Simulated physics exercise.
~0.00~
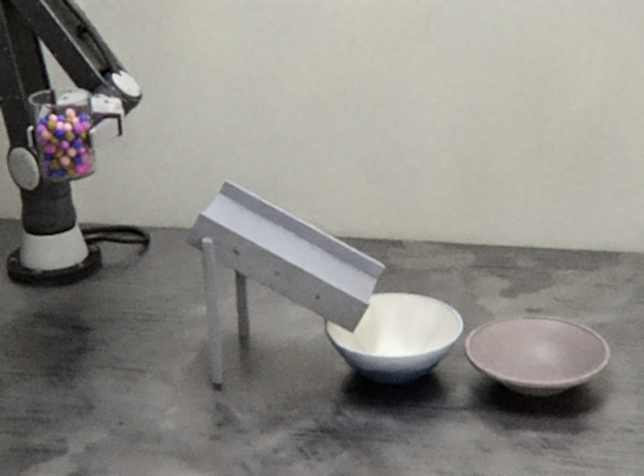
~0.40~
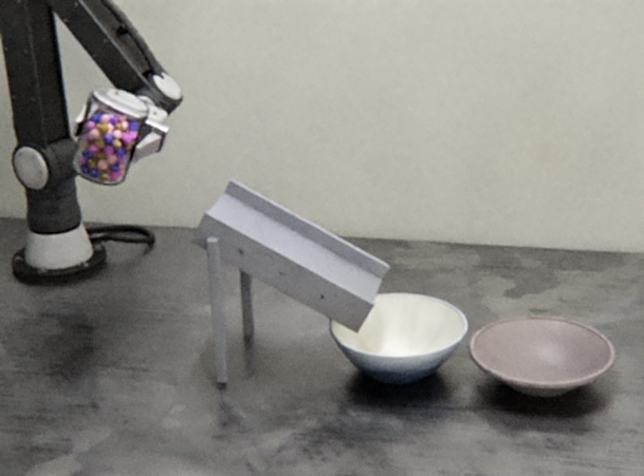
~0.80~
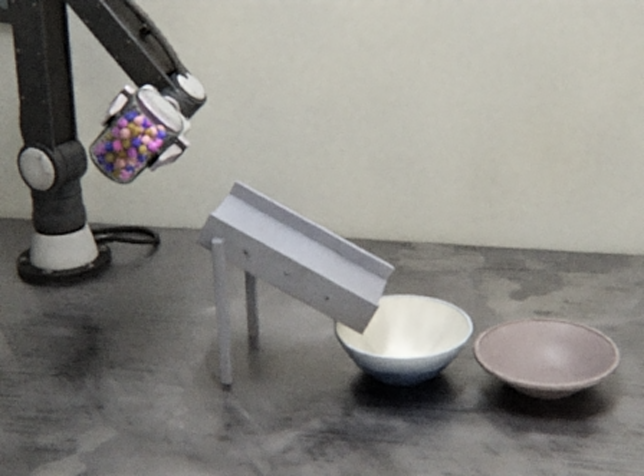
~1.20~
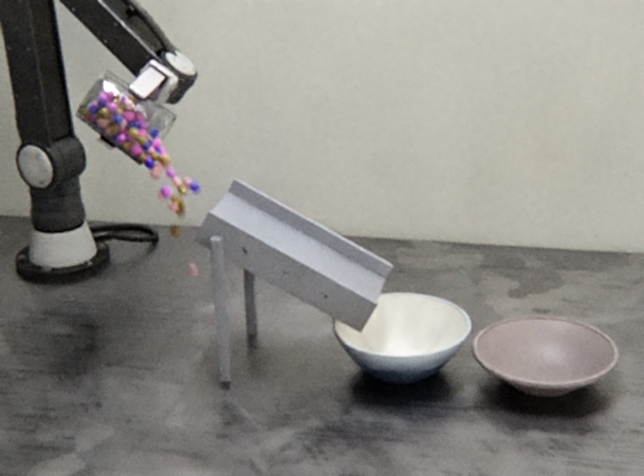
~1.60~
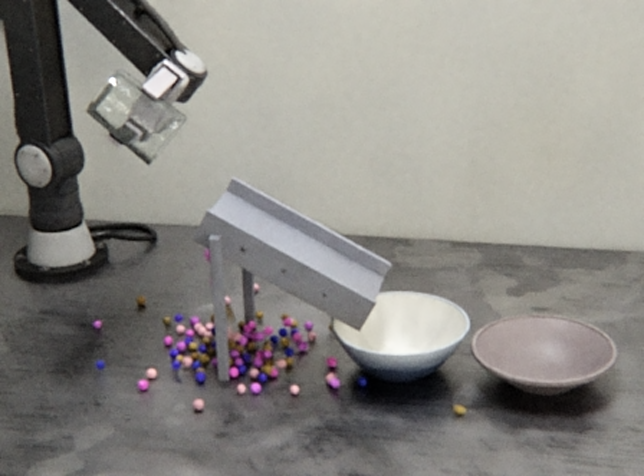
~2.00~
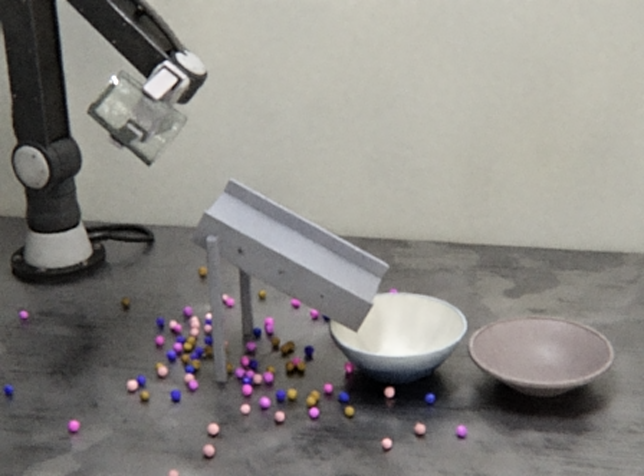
A black and grey robot arm at the left holds a clear tumbler full of pink, purple, blue and gold round sweets above a dark table against a pale wall, seen from the front and slightly above by a gently swaying camera. A grey chute on legs slopes down rightward to a pale blue and white bowl, with a dusky pink bowl beyond it. The arm moves the tumbler right, tipping it towards the chute. The sweets pour out short of the chute's upper end and drop around its legs. They scatter across the table, leaving the tumbler empty and both bowls without sweets.
